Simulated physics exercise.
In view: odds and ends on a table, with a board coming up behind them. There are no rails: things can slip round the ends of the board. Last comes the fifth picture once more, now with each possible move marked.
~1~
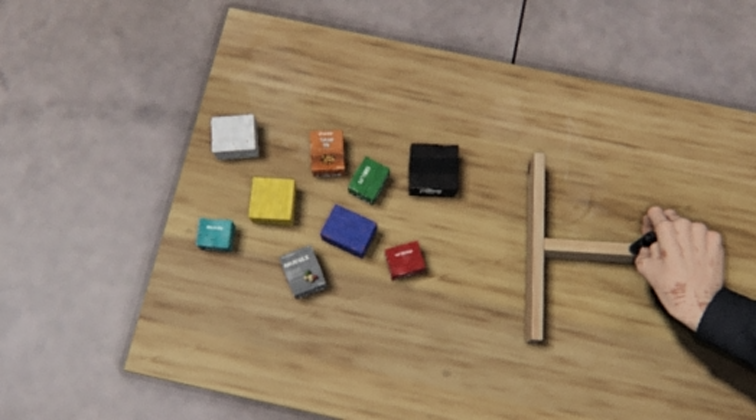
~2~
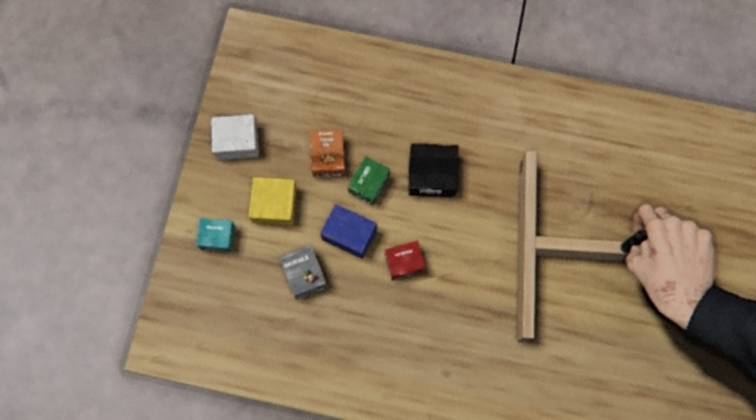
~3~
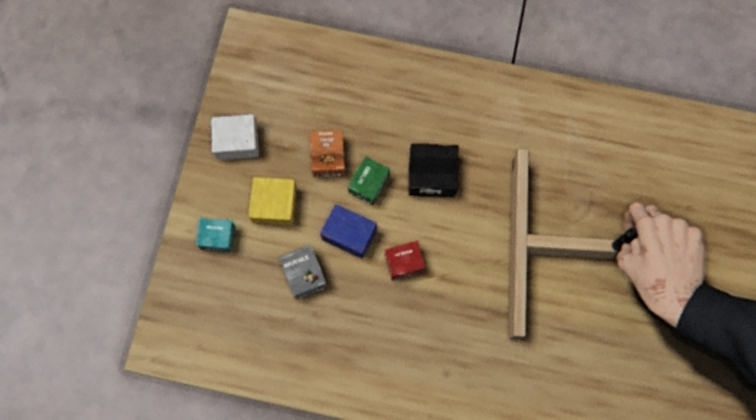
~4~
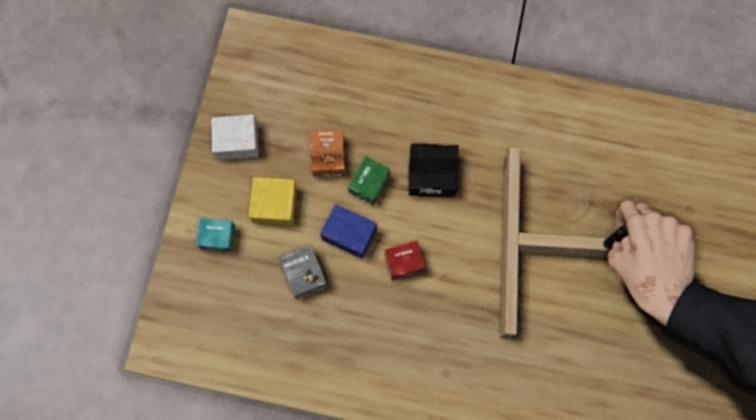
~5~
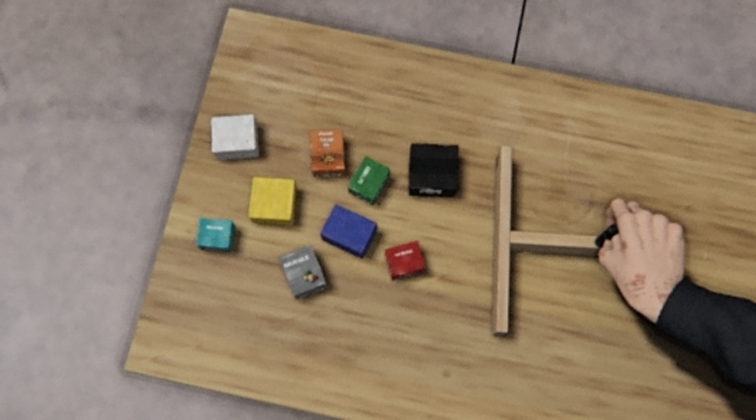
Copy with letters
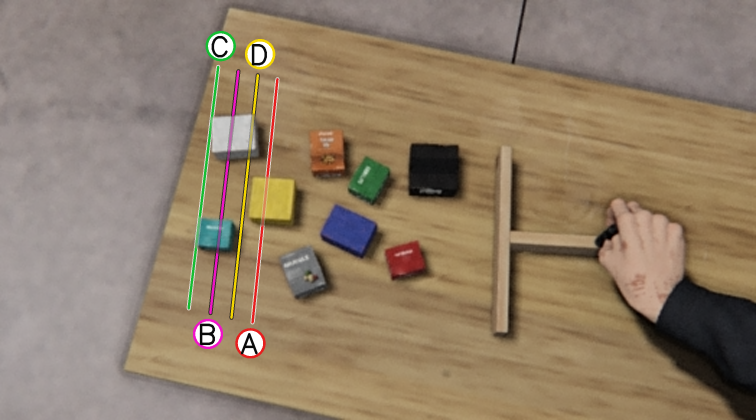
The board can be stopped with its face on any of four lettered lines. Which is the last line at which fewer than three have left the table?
At A, and not beyond.
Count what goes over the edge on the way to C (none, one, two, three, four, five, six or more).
Six or more.
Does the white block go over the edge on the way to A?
By then, yes.
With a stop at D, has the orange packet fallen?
Yes.
On the copy, A at (265, 196); B at (225, 187); C at (204, 183); D at (245, 192).
On A. First, board (418, 218); orange packet (322, 153); black box (391, 162).
Then, board (331, 200); white block (222, 135); yellow block (228, 192).
Finally, board (266, 186); white block over the edge; yellow block over the edge; two fallen.
By contrast, B drops four; C drops six; D drops four.
